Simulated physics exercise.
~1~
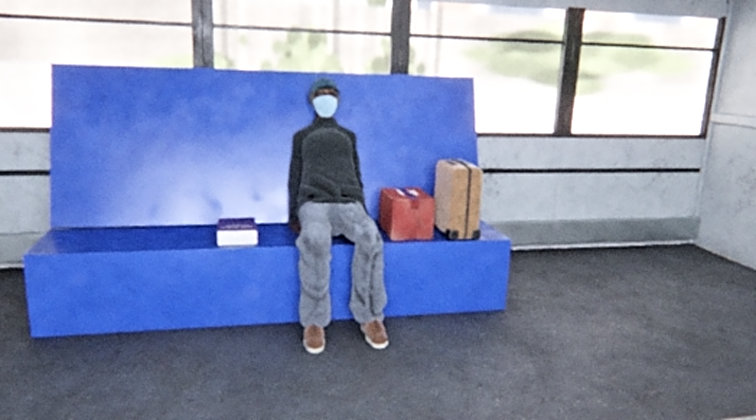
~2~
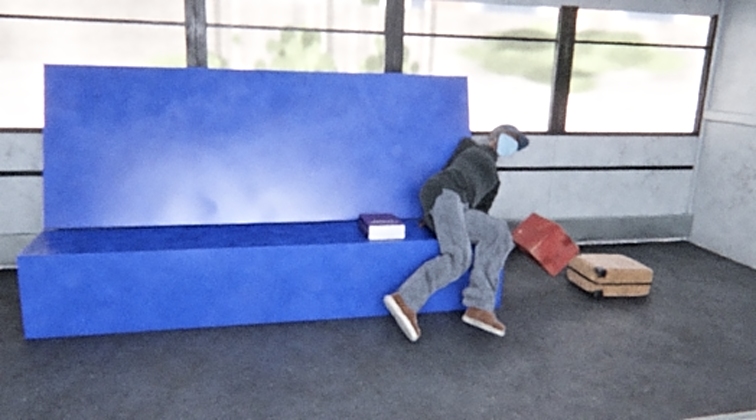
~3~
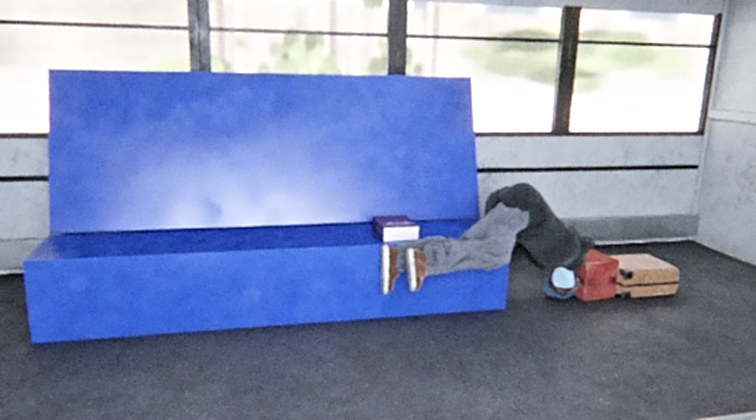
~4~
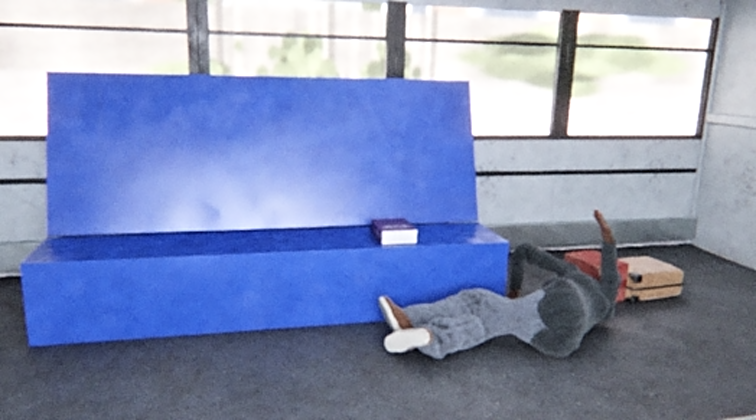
A seated sleeper slides right off the blue bench after two bags and ends sprawled on the floor.
